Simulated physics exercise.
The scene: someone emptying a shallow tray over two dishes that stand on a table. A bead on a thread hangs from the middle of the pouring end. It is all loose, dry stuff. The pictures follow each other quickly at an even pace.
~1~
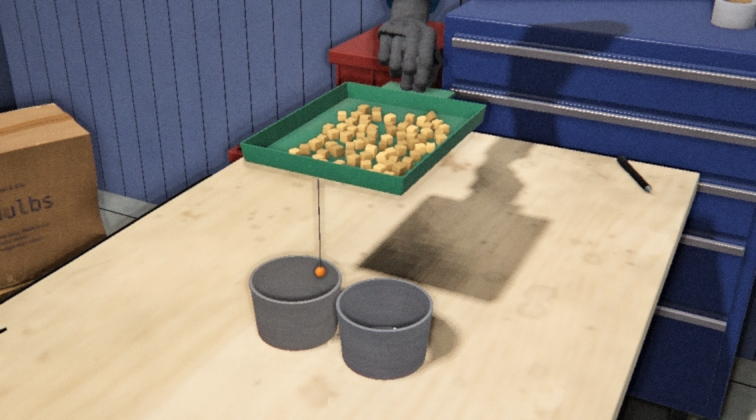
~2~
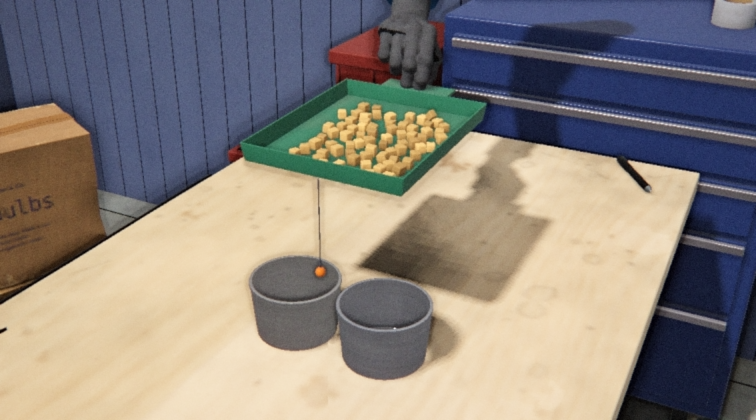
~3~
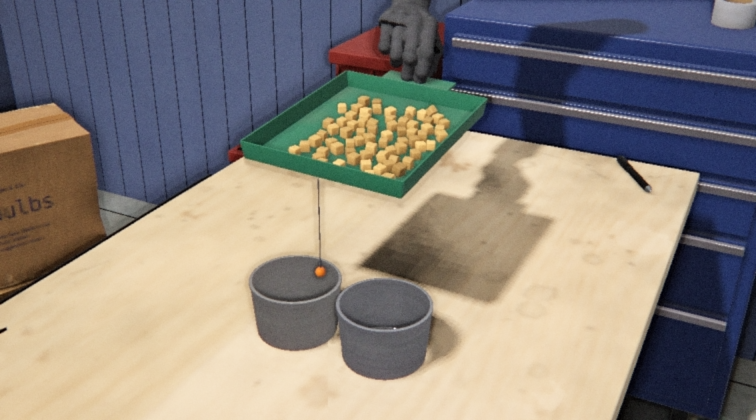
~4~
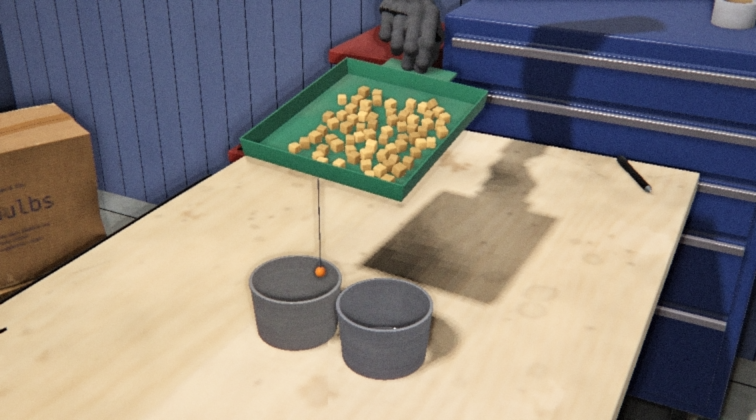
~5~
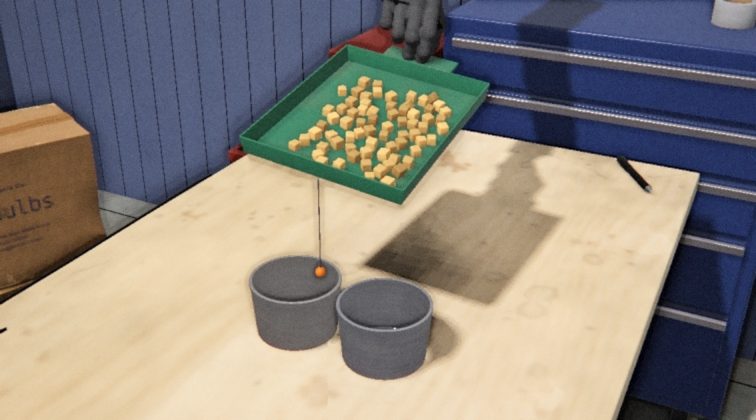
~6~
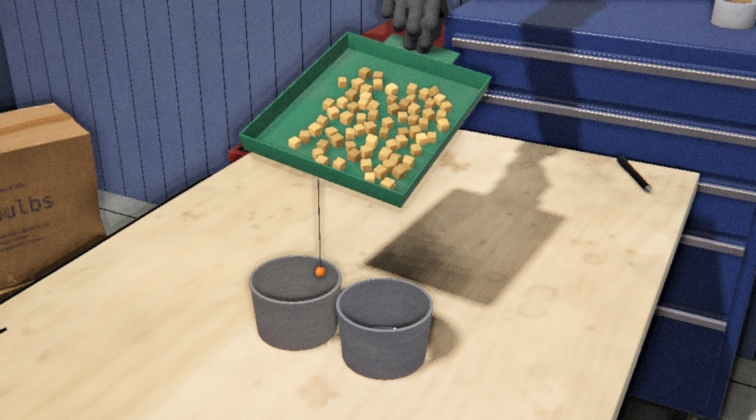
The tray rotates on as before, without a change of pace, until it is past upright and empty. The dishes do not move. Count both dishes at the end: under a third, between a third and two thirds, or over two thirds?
The two hold from one third to two thirds of the load.
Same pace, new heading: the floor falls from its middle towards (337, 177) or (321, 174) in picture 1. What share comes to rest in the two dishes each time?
The first gives 10 %, the second 0 %.
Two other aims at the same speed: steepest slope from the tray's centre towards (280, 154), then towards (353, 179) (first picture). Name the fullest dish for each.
First the left-hand dish, then the right-hand dish.
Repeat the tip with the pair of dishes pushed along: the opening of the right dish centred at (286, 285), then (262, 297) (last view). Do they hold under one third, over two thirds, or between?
At the first place less than a third, at the second under a third.
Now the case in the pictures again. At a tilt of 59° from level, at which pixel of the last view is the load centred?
Roughly at (384, 154).
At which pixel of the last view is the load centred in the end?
Near (387, 365).
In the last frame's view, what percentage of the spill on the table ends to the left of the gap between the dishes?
About 30 per cent.
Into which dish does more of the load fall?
It is the right dish.
Just after the last frame, tray tipped steeply; every one on the tray.
A moment on, tray tipped right over; every one on the tray.
Further on, tray tipped past a quarter turn; roughly half in the right dish; roughly half outside both.
When it is over, tray tipped past a quarter turn; roughly half in the right dish; not one in the left dish; roughly half outside both.
